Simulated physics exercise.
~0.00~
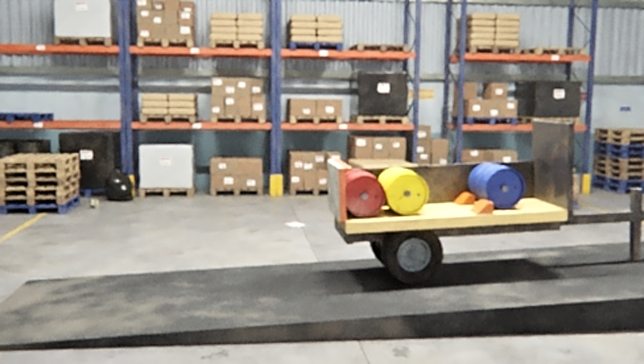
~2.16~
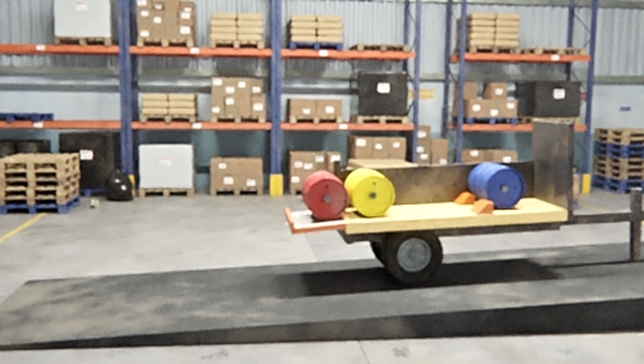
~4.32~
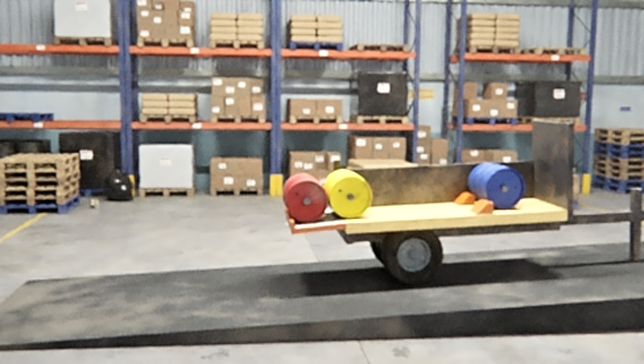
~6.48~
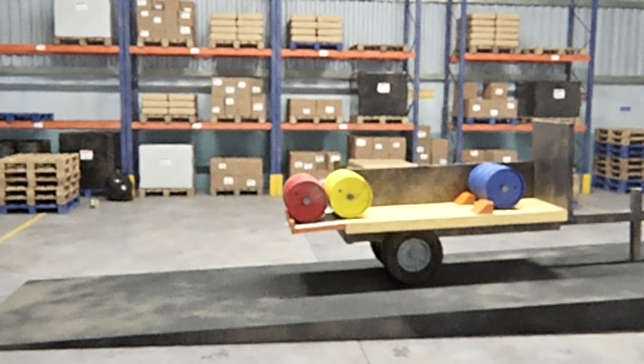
A tailgate stands upright at the left end of a small trailer, seen from the side on a dark ramp in a warehouse with shelves of boxes behind. Red and yellow drums sit close together just inside it, while a blue drum rests farther right beside an orange wedge. The gate swings down to the left and stops almost level with the bed. The red drum rolls left onto it, and the yellow one follows. Both stop, red on the lowered gate and yellow still on the bed, while the blue drum stays put.
